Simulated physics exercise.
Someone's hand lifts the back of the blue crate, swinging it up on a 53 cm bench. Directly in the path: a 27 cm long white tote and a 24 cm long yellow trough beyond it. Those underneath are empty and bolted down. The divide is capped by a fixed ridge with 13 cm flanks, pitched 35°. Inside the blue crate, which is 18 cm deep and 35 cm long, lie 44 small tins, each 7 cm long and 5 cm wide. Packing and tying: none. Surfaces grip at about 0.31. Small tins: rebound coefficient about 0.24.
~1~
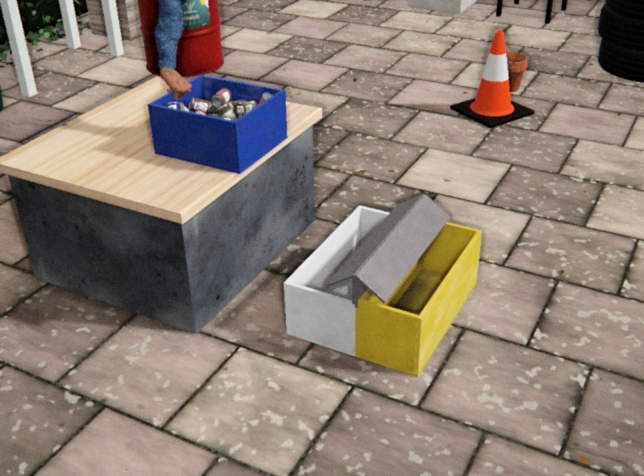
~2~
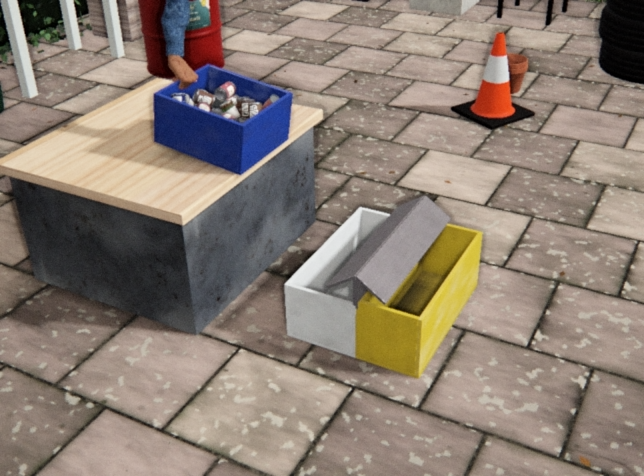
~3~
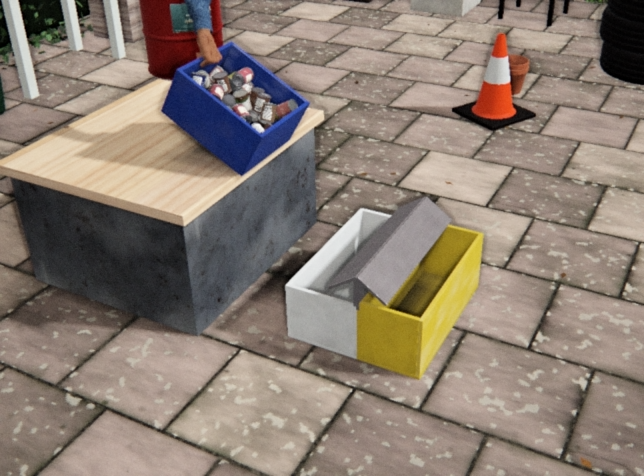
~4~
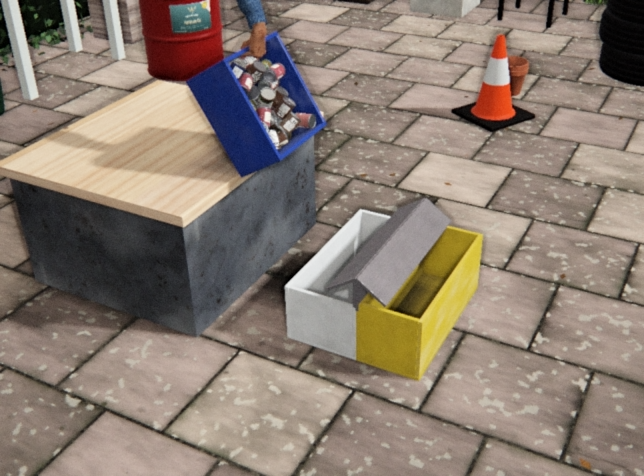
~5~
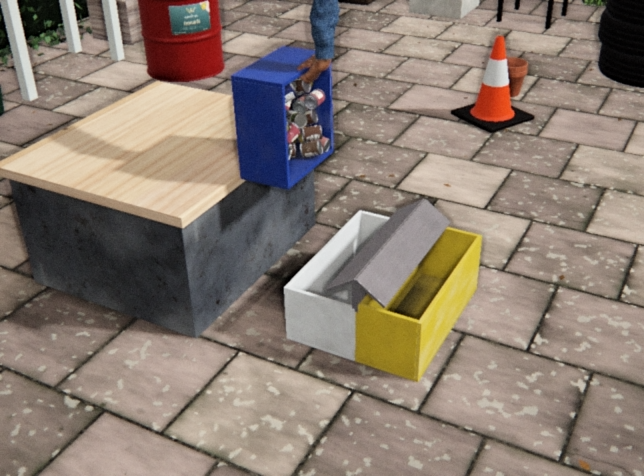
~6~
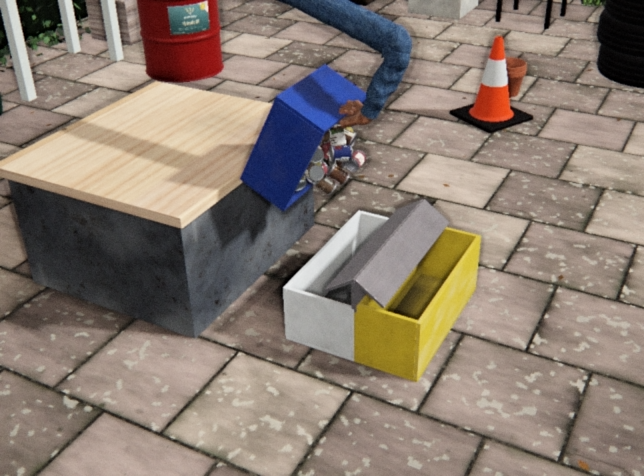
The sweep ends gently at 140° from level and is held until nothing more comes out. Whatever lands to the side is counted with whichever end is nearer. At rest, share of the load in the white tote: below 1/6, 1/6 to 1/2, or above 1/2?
Most likely it climbs past half.
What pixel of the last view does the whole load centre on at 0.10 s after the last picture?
I'd put the middle close to (341, 196) in the last view.
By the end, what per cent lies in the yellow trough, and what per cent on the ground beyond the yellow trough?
Estimate: 0 % then 10 %.
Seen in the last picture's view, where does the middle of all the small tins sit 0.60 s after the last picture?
Somewhere near (349, 297) in pixels.
Then, 0.10 s after the last picture, tilt 133°; 15 still in the blue crate and 29 in the air.
Then, 0.22 s after the last picture, tilt 140°; 1 still in the blue crate, 17 in the white tote and 26 in the air.
Then, 0.38 s after the last picture, tilt 140°; 24 in the white tote, 1 on the ground short of the white tote and 19 in the air.
Final count (0.60 s after the last picture), 34 in the white tote, 5 on the ground short of the white tote and 5 on the ground beyond the yellow trough. Asked share, 34 of 44, 77 per cent.
